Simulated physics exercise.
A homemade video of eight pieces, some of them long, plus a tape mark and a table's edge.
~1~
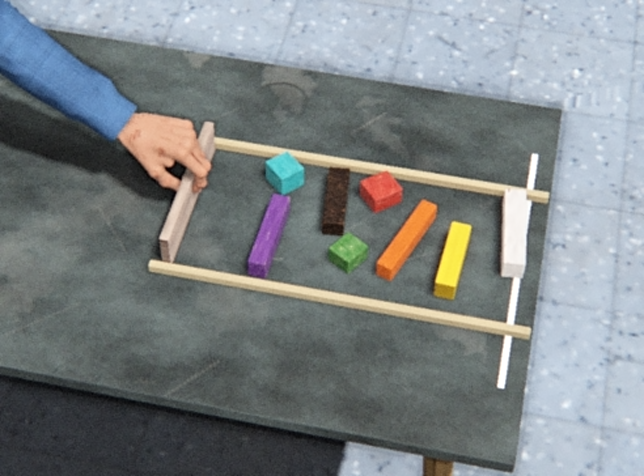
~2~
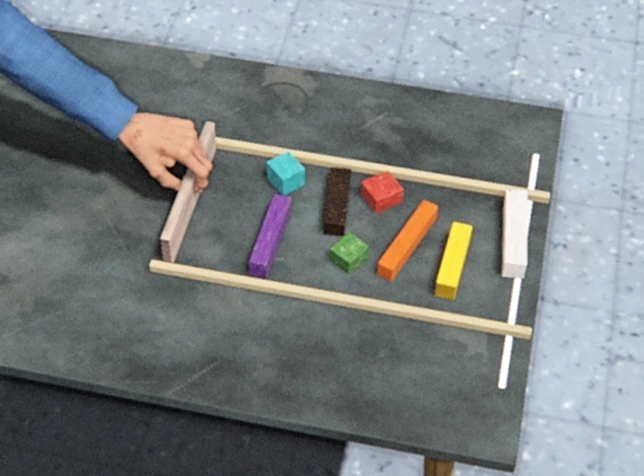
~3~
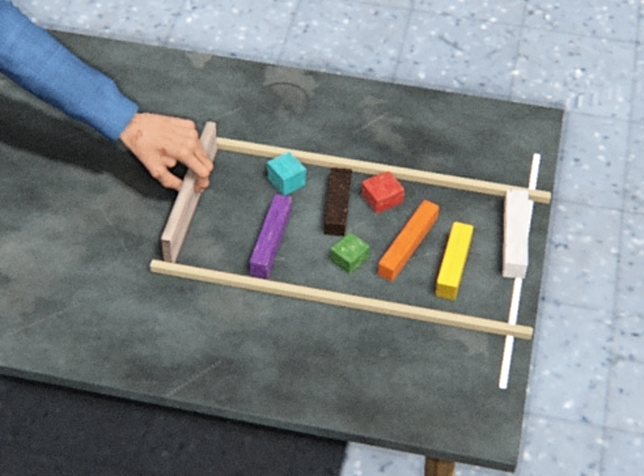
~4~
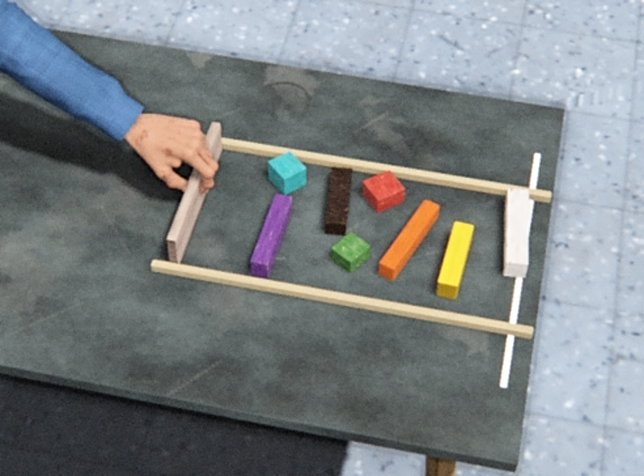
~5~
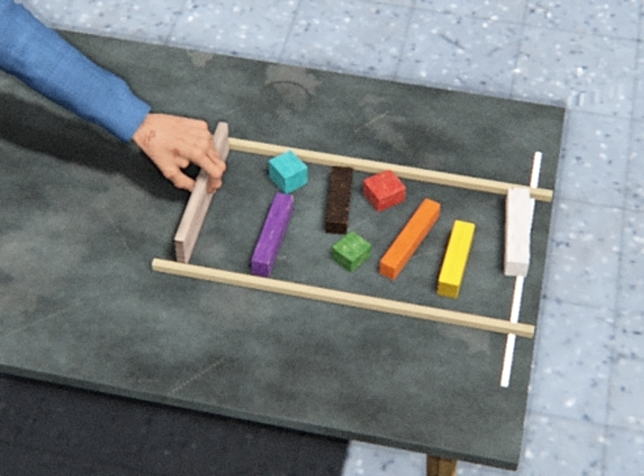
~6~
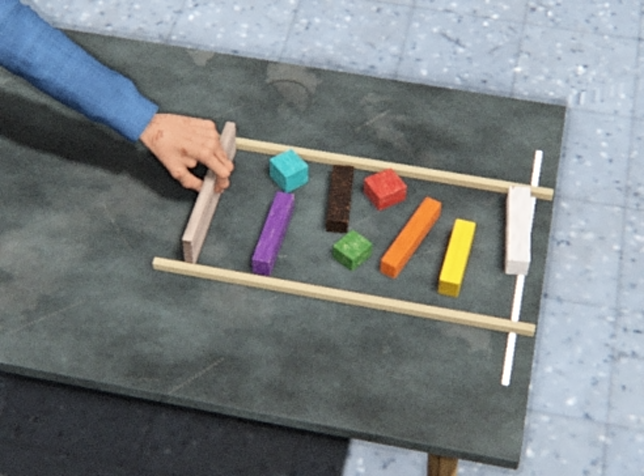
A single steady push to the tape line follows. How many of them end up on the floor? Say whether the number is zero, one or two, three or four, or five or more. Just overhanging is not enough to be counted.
The push clears off a lot, five or more.
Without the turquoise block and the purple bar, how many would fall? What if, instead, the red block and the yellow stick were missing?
4 in the first try, 4 in the second.
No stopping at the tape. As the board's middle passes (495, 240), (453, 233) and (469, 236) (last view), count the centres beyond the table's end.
Counts: 4, 1, 1.
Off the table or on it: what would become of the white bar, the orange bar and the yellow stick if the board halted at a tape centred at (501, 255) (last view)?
Taking each: The white bar topples, the orange bar topples, the yellow stick topples.
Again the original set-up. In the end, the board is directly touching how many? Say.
2 of them.
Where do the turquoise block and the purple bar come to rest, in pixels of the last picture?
In the last picture the turquoise block sits around (547, 203) and the purple bar around (530, 277).
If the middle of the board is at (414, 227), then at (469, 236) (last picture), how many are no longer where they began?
At the one place 8, at the other 8.
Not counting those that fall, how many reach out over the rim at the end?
The count is 1.
Soon after, none off yet; white bar at rest near (518, 230); yellow stick at rest near (457, 258); orange bar at rest near (411, 237).
After that, none off yet; white bar at rest near (518, 230); yellow stick displaced a little near (471, 263); orange bar displaced a little near (457, 252).
And then, one off so far; white bar on its side near (577, 276); yellow stick displaced about its own width near (542, 290); orange bar displaced about its own width near (525, 274).
In the end, the number that fall off is five or more; gone, black bar, green block, red block, orange bar, yellow stick and white bar.
